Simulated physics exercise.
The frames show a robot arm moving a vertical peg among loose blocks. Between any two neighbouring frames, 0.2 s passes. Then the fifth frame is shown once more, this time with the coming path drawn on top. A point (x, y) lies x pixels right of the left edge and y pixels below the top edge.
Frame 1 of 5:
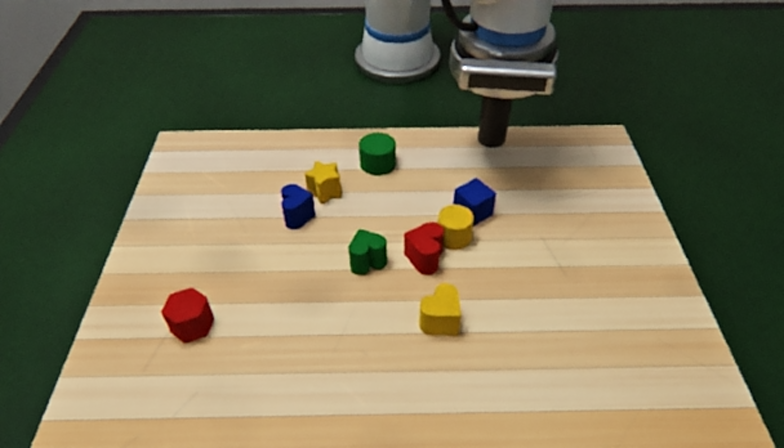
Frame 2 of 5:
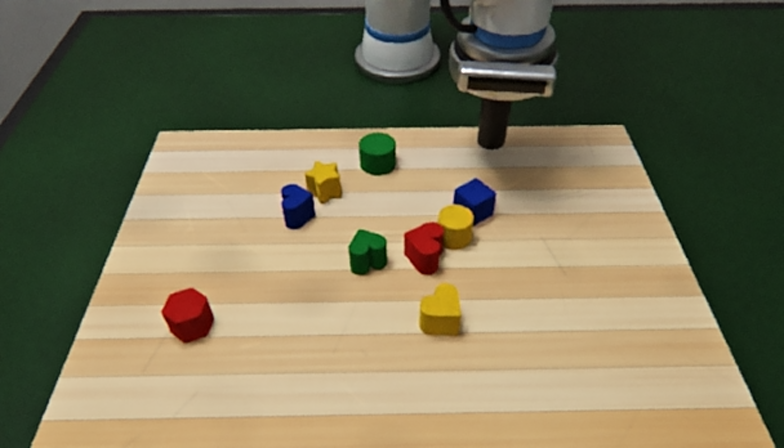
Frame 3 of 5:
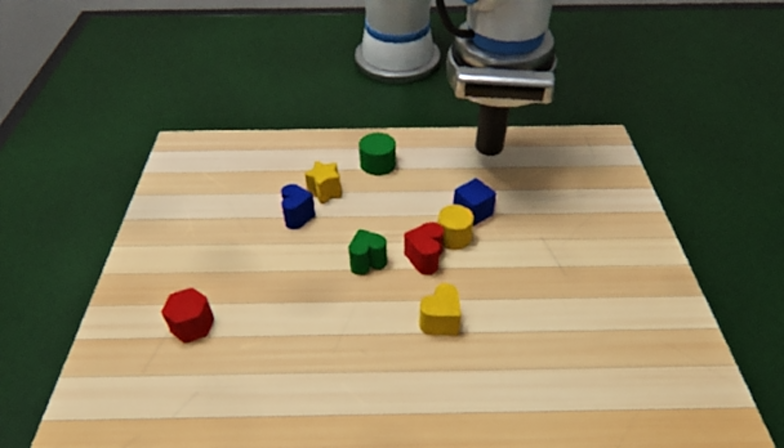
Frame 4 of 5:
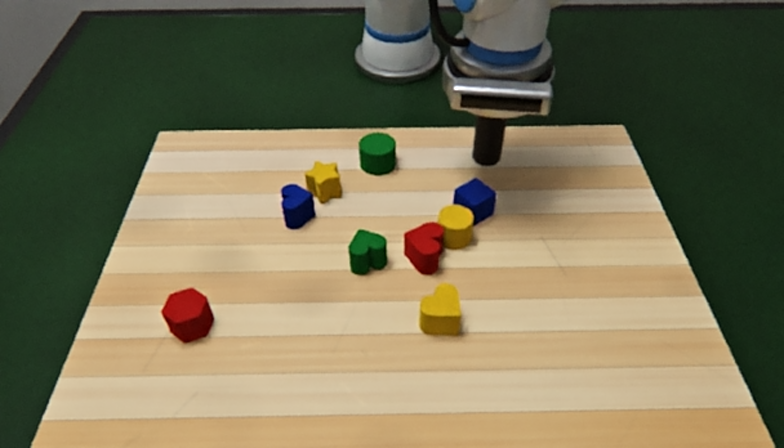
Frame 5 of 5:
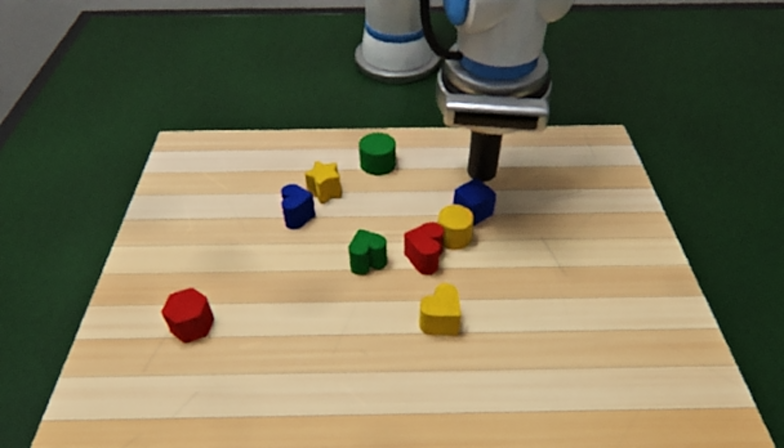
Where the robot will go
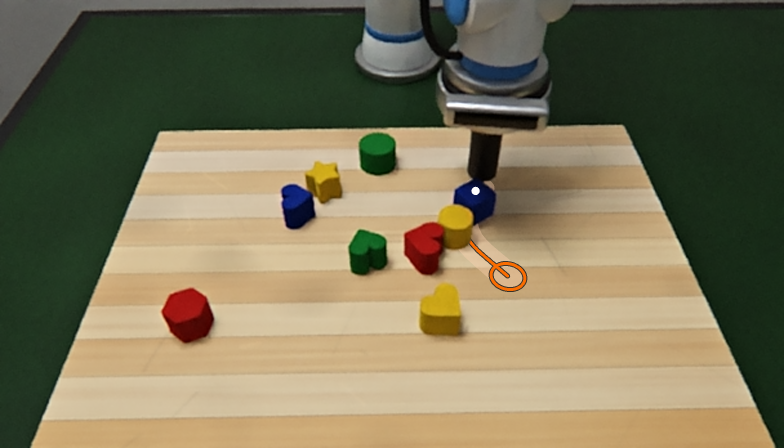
In this clip, a robot arm holding a dark vertical peg stays nearly still above a wooden board of scattered colored blocks, then moves a short way toward the viewer, nearing the blue block, while the blocks remain still.
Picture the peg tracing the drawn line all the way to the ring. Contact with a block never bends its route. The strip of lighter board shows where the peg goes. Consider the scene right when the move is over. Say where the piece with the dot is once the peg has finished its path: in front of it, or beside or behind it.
The piece with the dot stays in front.
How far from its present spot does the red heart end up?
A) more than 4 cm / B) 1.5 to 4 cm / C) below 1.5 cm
C
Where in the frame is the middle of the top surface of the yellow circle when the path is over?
At roughly (458, 249).
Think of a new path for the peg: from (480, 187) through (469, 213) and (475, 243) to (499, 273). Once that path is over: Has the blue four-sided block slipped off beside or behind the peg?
No, that is not what happens.
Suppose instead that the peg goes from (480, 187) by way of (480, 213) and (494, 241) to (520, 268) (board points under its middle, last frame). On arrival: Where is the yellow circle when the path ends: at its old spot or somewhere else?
Once the peg is done, the yellow circle is in a new spot.
The drawn path runs from (480, 187) over (463, 214) and (474, 247) to (508, 276); the dot is on the blue four-sided block.
On the path given first. One third of the way, peg at (465, 199); red heart at (421, 240); yellow circle at (457, 234); blue four-sided block at (481, 214), turned 70° anticlockwise.
Two thirds of the way, peg at (477, 233); red heart at (421, 240); yellow circle at (457, 246); blue four-sided block at (506, 242), turned 105° anticlockwise.
At the end, peg at (511, 262); red heart at (421, 240); yellow heart not moved; yellow circle at (458, 249); blue four-sided block at (546, 269), turned 125° anticlockwise.
